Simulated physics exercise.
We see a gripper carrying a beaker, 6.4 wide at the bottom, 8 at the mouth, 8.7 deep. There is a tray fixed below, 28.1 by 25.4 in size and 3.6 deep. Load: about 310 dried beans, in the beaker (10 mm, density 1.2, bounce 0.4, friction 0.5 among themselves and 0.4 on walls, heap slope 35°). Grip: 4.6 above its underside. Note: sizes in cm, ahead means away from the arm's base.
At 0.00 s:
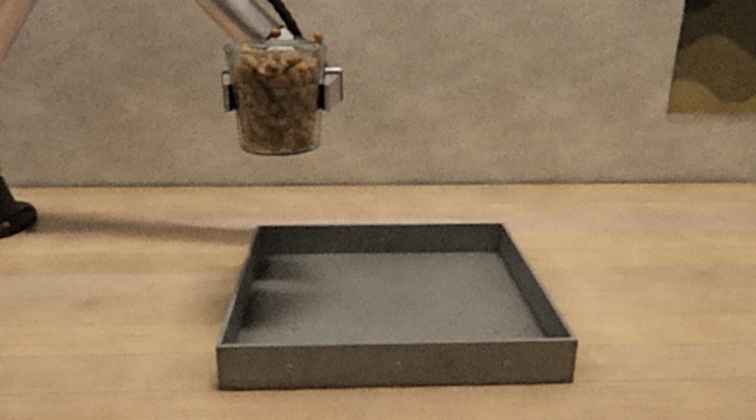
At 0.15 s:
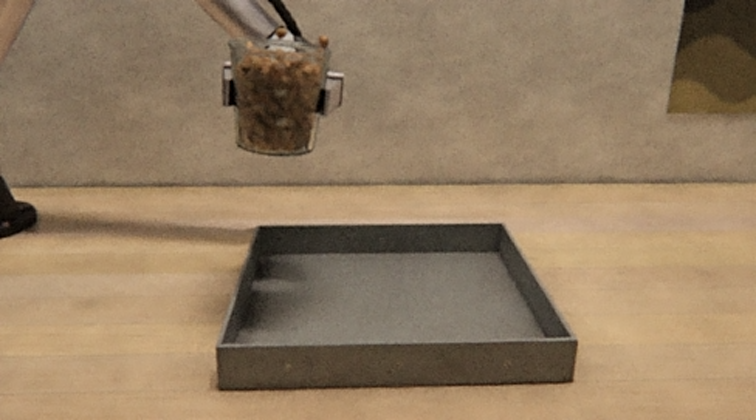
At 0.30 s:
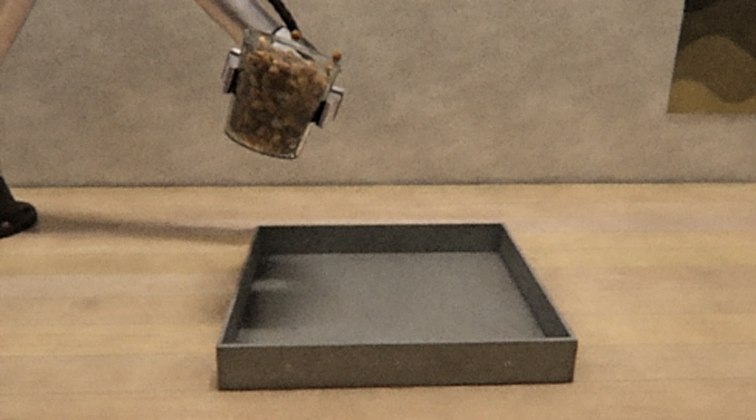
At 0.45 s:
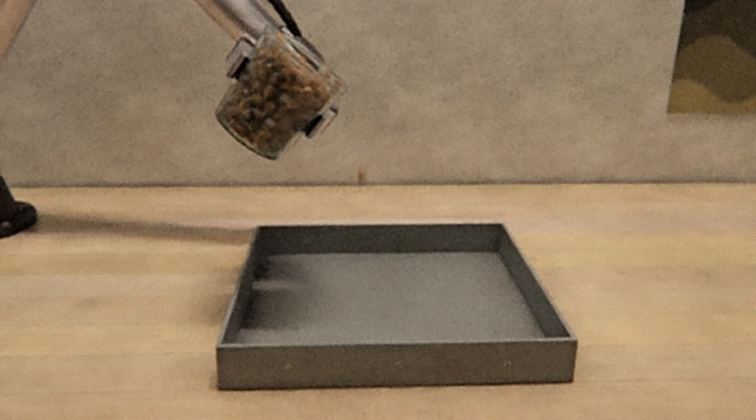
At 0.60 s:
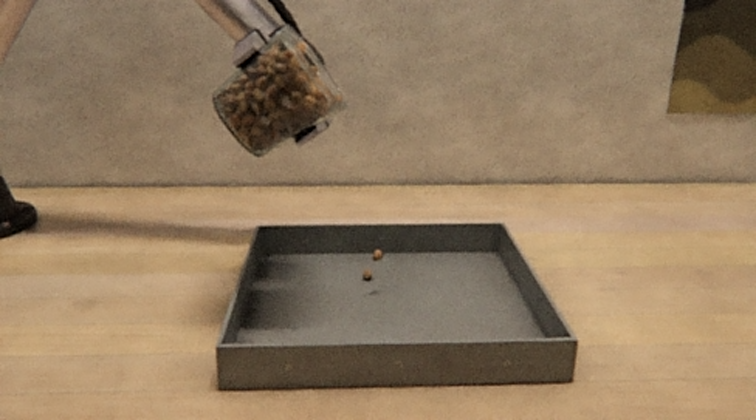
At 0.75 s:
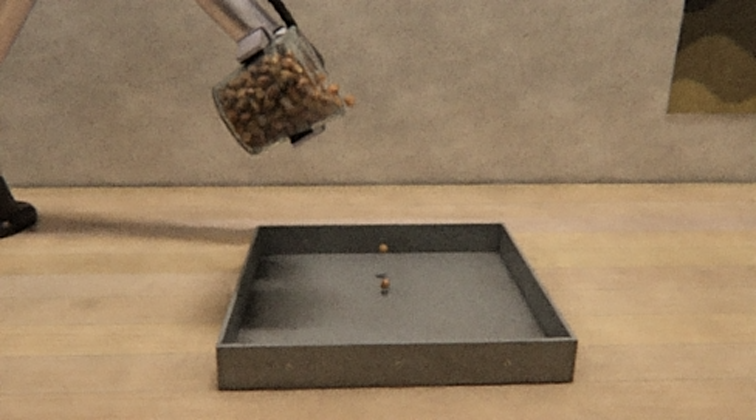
The clip opens on a gripper holding a clear beaker heaped with dried beans, upright above and behind an empty gray tray on a wooden table. The gripper steadily tilts the beaker to the right, and a couple of beans drop into the tray while the rest shift toward the mouth.
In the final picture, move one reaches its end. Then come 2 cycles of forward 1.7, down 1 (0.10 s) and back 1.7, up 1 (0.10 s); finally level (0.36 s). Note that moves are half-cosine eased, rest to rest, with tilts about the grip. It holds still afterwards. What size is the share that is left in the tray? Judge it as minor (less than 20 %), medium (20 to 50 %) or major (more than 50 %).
Minor, less than 20 %.
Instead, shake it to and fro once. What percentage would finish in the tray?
That share would be near 5 percent.
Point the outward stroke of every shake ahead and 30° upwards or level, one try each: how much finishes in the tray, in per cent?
Estimates, in order: 15 % then 10 %.
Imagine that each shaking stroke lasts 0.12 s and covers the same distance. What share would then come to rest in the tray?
That would give around 5 per cent.
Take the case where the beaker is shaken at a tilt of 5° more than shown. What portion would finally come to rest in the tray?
Near 10 %.
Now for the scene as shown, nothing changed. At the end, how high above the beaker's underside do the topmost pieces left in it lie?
Around 9.5 cm above the underside.
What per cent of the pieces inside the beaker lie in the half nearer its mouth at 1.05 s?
About 50 percent.
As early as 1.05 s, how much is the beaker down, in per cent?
Share gone: Around 5 %.
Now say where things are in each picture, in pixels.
The beaker middle at (278, 99), level; upper third of the load around (276, 71), from x 240 to 320, top at y 35; 306 in the beaker, in the first picture.
The beaker middle at (278, 99), tilted 6° forward; upper third of the load around (276, 71), from x 240 to 325, top at y 35, in the second picture.
The beaker middle at (277, 98), tilted 21° forward; upper third of the load around (276, 73), from x 235 to 335, top at y 35, in the third picture.
The beaker middle at (276, 98), tilted 39° forward; upper third of the load around (278, 74), from x 225 to 360, top at y 40; 304 in the beaker, 2 in flight or on a rim, in the fourth picture.
The beaker middle at (276, 97), tilted 54° forward; upper third of the load around (282, 75), from x 225 to 380, top at y 50; 304 in the beaker, 2 in the tray, in the fifth picture.
The beaker middle at (276, 97), tilted 60° forward; upper third of the load around (280, 78), from x 225 to 385, top at y 55; 304 in the beaker, 2 in the tray, in the sixth picture.
After 1.05 s, tilted 60° forward, highest piece 23 above the table; 298 in the beaker, 3 in the tray, 5 in flight or on a rim.
After 1.36 s, tilted 23° forward, highest piece 25 above the table; 291 in the beaker, 14 in the tray, 1 in flight or on a rim.
After 1.71 s, level, highest piece 26 above the table; 291 in the beaker, 15 in the tray.
After 2.76 s, level, highest piece 26 above the table; 291 in the beaker, 15 in the tray.
In the end, 291 in the beaker, 15 in the tray. That is 5 % in the tray.
